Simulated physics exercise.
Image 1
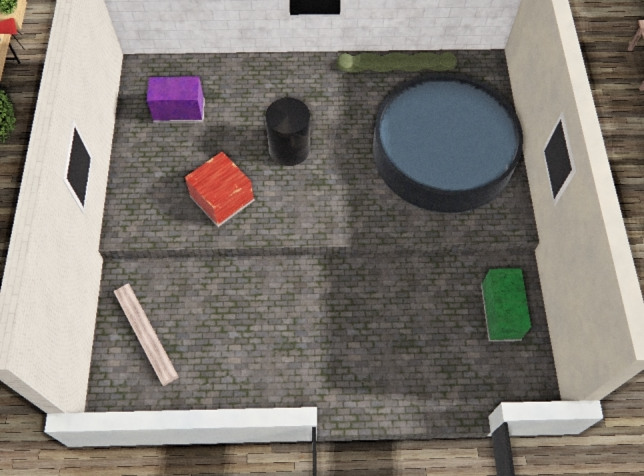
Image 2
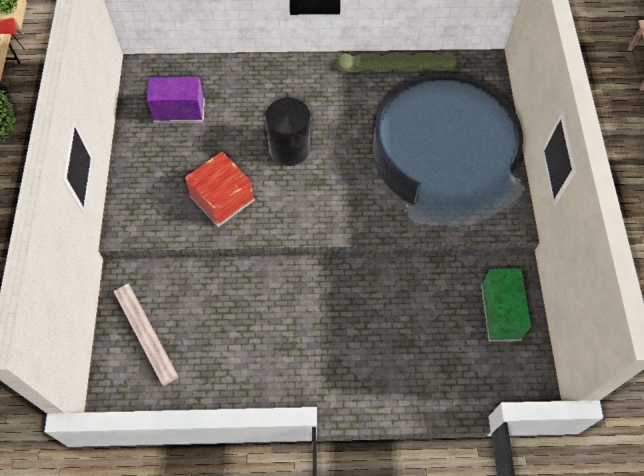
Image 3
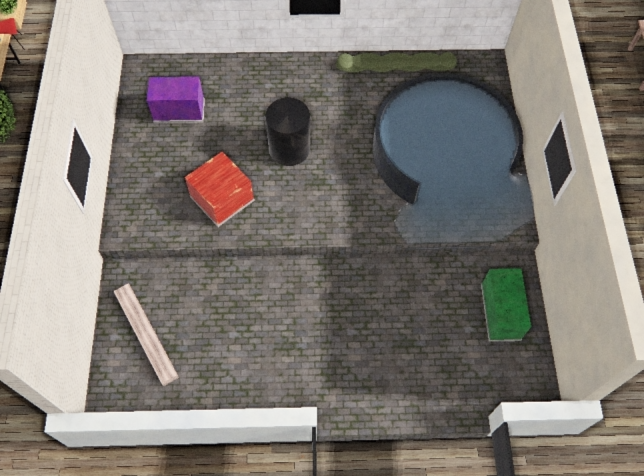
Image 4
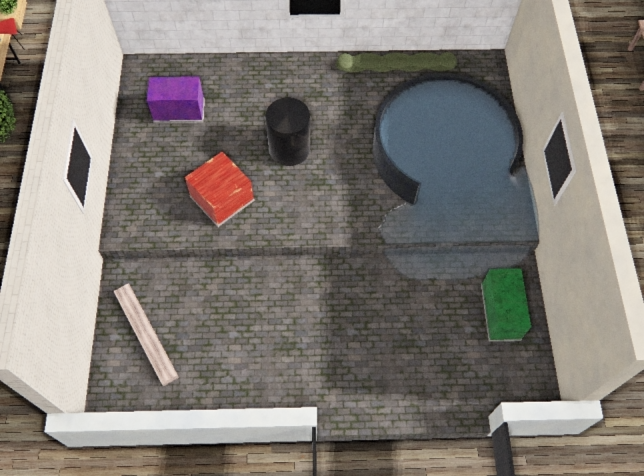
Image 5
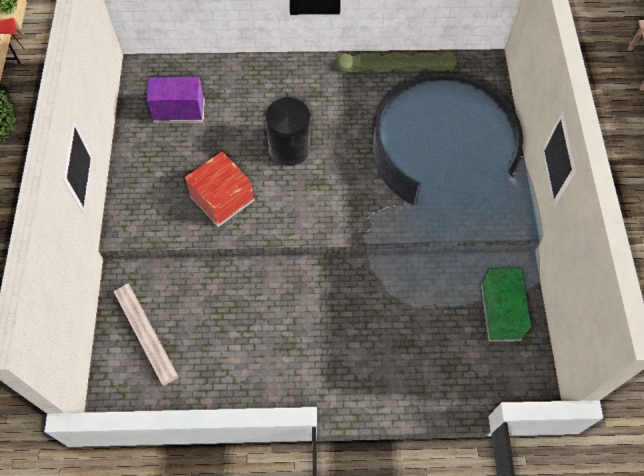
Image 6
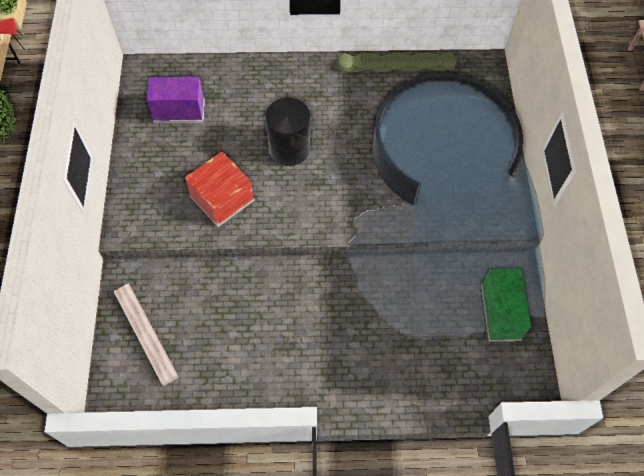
The footage shows a walled, paved yard with purple, red and green blocks and a round pool at right, whose front side opens, releasing water that spreads across the paving, over the step and around the green block.
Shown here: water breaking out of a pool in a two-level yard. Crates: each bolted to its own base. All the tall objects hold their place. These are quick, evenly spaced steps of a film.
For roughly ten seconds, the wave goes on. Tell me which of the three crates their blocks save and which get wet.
In order: I expect the red crate to stay untouched. I expect the green crate to be touched by the water. I expect the purple crate to stay untouched.
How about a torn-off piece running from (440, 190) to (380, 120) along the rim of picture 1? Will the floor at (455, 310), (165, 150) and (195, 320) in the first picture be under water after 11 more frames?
In that order: Not flooded, clear, under water.
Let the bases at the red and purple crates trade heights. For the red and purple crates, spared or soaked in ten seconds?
The red crate is not reached and the purple crate is not reached.
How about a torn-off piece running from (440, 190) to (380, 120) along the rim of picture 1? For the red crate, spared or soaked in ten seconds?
In my view the red one gets reached.
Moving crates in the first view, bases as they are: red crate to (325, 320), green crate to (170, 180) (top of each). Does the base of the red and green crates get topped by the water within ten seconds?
Note - red crate is caught, green crate stays out of reach.
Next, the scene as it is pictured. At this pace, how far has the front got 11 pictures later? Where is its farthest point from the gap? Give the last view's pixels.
Close to (322, 419).
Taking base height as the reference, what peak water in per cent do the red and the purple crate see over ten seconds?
0 and 0 per cent, in that order.
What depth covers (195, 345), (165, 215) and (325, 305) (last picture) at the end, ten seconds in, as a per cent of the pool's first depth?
In the order asked, some 18, 0 and 4 in a hundred.
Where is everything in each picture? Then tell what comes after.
The first frame shows the round tank at (448, 134) is whole and still.
In the second frame, the front is at (516, 180), out from the gap at (470, 201).
In the third frame, the front is at (404, 231), out from the gap at (470, 203).
In the fourth frame, the front is at (401, 266), out from the gap at (470, 203).
In the fifth frame, water pours out at (469, 203) and has run to (411, 301).
In the sixth frame, water pours out at (470, 203) and has run to (406, 326).
A moment on, water covers 25 % of the floor; the red crate not reached, the green crate water round its plinth, the purple crate not reached.
Next, water covers 25 % of the floor; the red crate not reached, the green crate water round its plinth, the purple crate not reached.
Then, water covers 30 % of the floor; the red crate not reached, the green crate water round its plinth, the purple crate not reached.
Later, water covers 45 % of the floor; the red crate not reached, the green crate water round its plinth, the purple crate not reached.
In the end, water covers 50 % of the floor; the red crate stayed above the water, the green crate was topped, the purple crate stayed above the water.
